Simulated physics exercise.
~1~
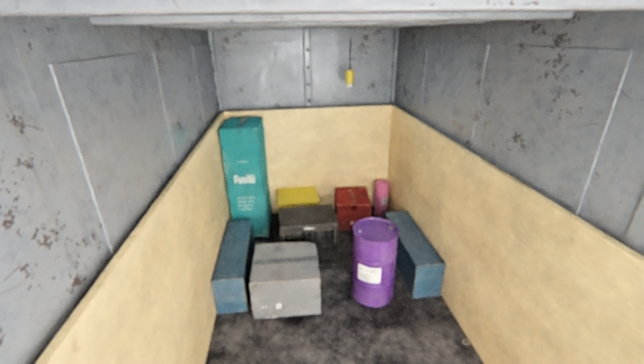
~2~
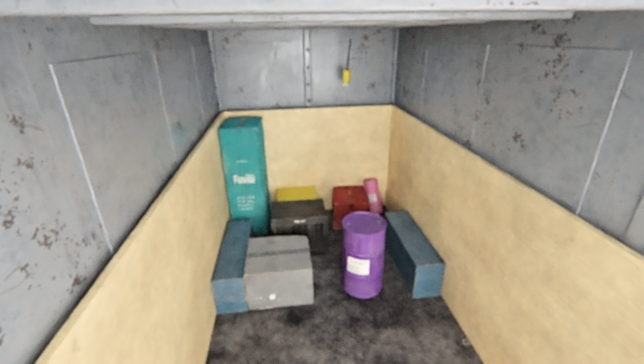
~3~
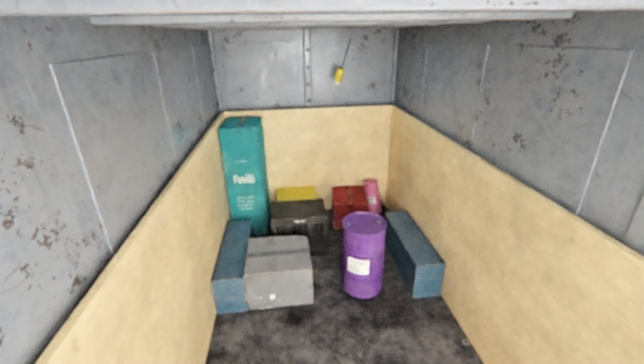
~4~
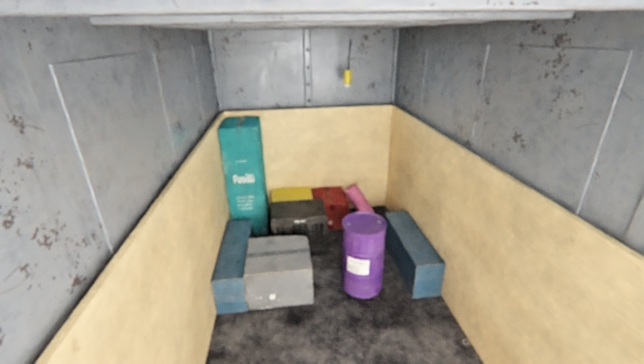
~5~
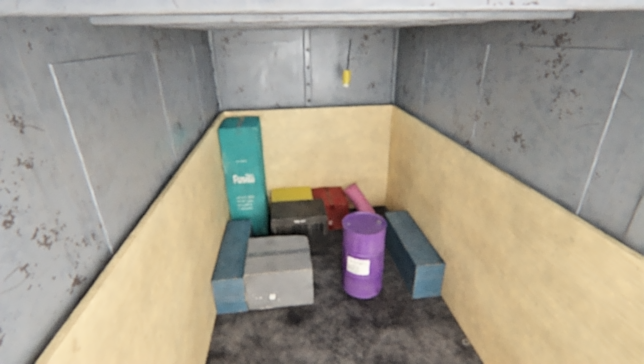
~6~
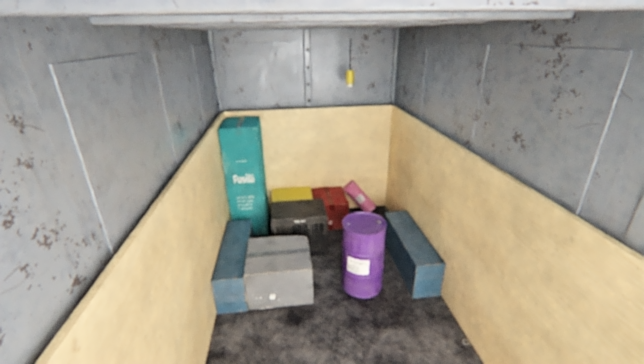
The turquoise box stays still while other cargo shifts left and the pink canister tips over.
